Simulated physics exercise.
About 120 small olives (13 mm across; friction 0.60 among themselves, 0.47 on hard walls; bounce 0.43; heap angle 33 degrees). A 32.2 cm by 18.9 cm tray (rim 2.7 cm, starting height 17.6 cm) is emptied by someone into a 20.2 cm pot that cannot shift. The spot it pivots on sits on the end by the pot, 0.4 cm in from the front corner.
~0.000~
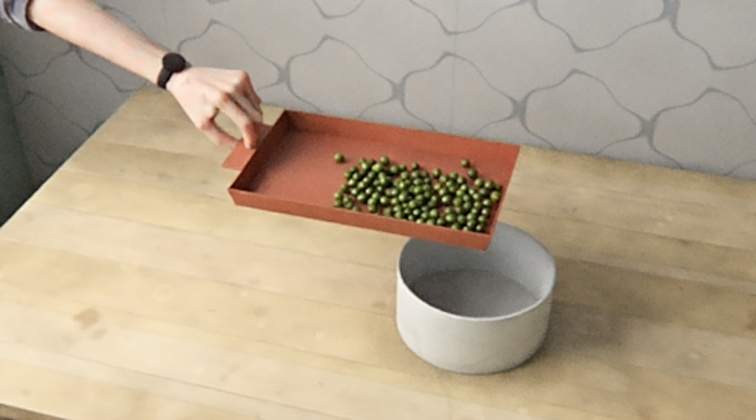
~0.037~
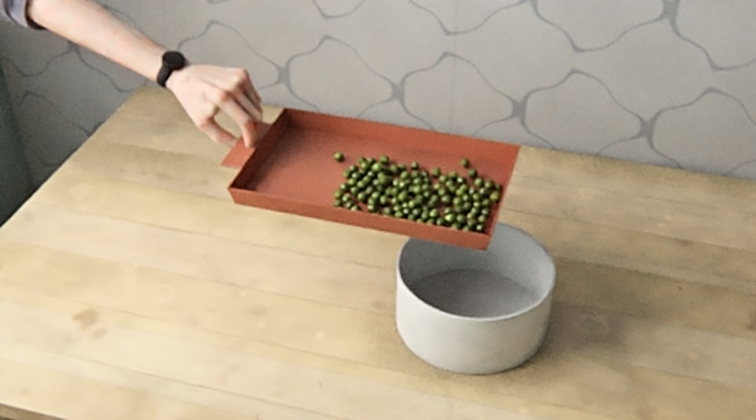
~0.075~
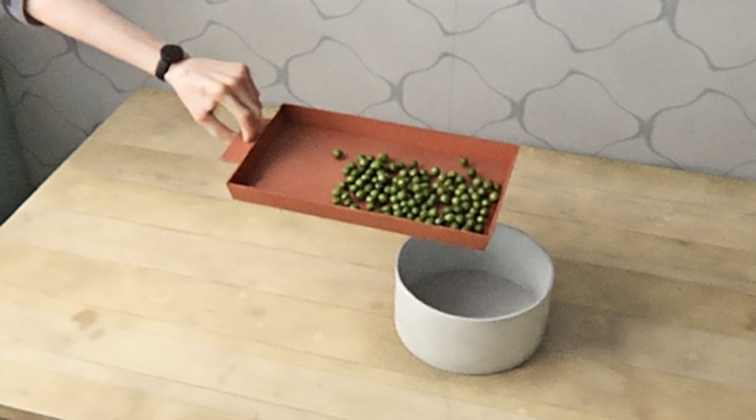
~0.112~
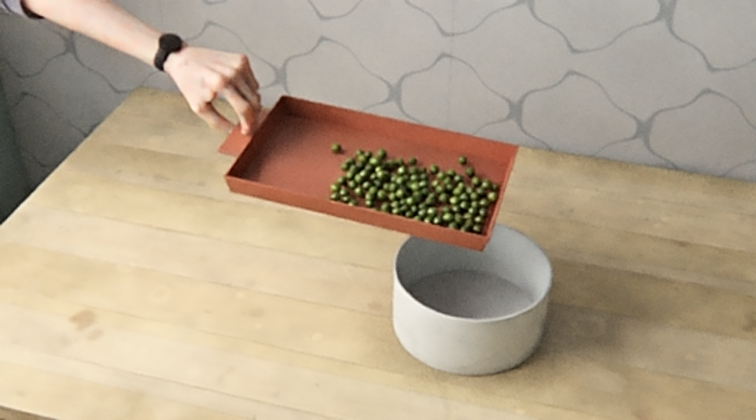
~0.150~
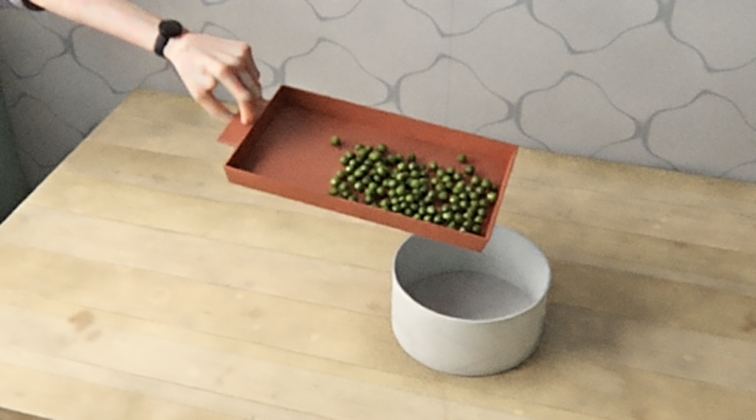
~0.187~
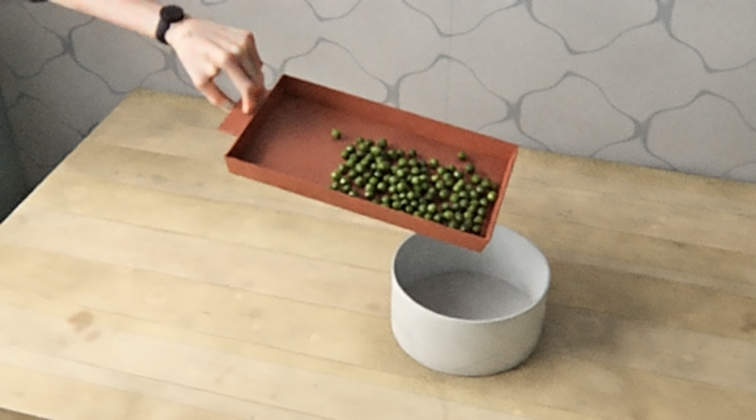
In this clip, a hand wearing a dark watch holds a reddish-brown tray of small green olives above a pale round pot on a wooden table, then gradually raises the tray's left end while the olives stay bunched toward the right.
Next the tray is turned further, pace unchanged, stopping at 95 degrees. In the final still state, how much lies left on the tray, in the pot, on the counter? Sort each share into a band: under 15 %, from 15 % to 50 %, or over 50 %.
Tray: Under 15 %; pot: From 15 % to 50 %; counter: Over 50 %.
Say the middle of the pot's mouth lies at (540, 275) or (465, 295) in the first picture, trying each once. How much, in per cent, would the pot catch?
Try one: ~ 95 %; try two: ~ 40 %.
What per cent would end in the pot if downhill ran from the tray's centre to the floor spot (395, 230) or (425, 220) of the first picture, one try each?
That would be close to 0 per cent and then close to 0 per cent.
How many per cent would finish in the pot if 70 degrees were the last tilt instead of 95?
Estimate: Roughly 0 percent.
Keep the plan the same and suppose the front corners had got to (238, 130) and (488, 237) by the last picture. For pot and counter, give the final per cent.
You'd end with pot at 35 and counter at 65.
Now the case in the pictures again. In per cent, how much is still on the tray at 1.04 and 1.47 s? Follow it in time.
Around 100 first, about 25 after.
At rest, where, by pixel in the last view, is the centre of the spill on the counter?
Somewhere around (589, 363), I'd say.
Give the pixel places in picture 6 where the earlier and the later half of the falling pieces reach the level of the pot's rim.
(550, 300) first, (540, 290) later, roughly.
After 0.70 s, tilt 51 degrees; the tray holds 100 %, the pot 0 %.
After 1.04 s, tilt 78 degrees; the tray holds 100 %, the pot 0 %.
After 1.47 s, tilt 95 degrees; the tray holds 25 %, the pot 10 %.
By 2.5 s all is still; tray 0 %, pot 30 %, counter 70 %.
